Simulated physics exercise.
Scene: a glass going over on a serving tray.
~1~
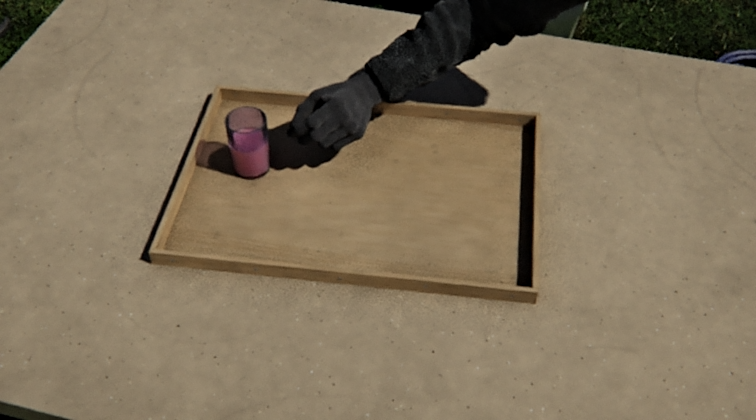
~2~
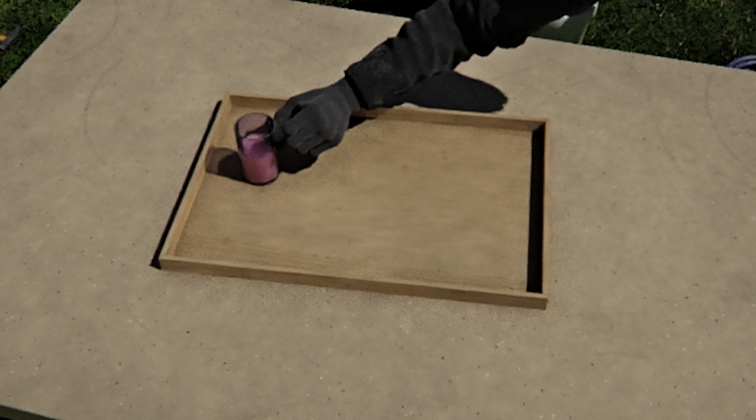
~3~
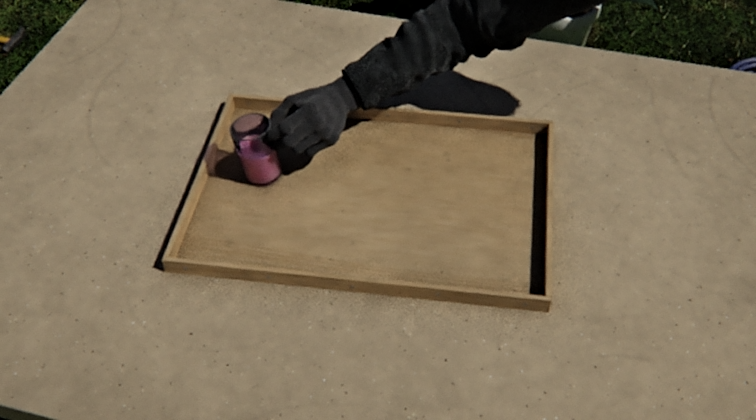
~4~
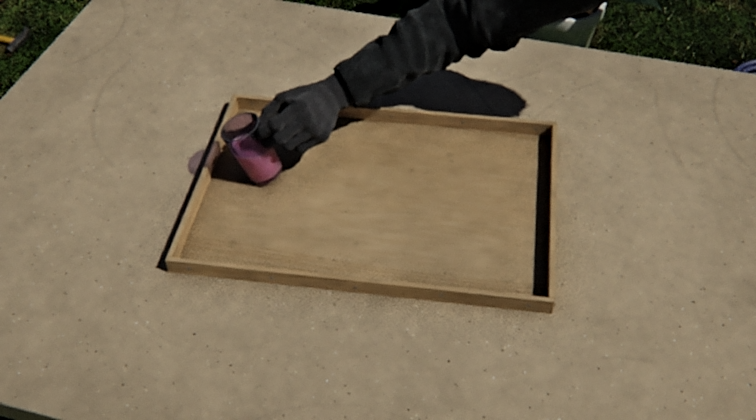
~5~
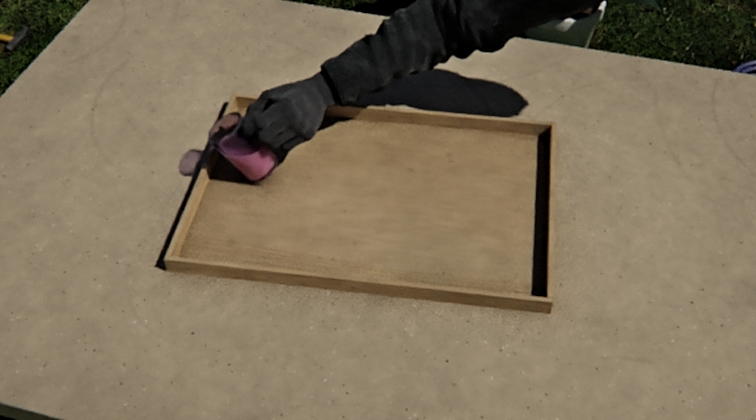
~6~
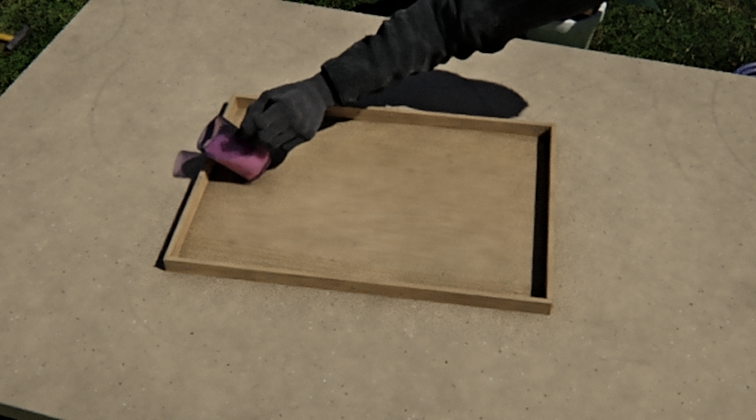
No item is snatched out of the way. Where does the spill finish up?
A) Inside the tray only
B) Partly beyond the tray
B, partly beyond the tray.
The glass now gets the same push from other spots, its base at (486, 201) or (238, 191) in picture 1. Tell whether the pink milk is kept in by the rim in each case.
At the first place it stays in the tray, at the second it gets out on to the top.
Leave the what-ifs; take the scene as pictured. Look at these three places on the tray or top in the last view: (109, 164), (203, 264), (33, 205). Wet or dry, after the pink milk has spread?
Spot by spot: Touched, then missed, then touched.
Soon after, the glass lies across the rim; the puddle covers about as much as a plate; it is on the top, beyond the rim.
Later, the puddle covers about as much as a tray; it is on the top, beyond the rim.
In the end, the puddle covers about as much as a tray; it is on the top, beyond the rim.
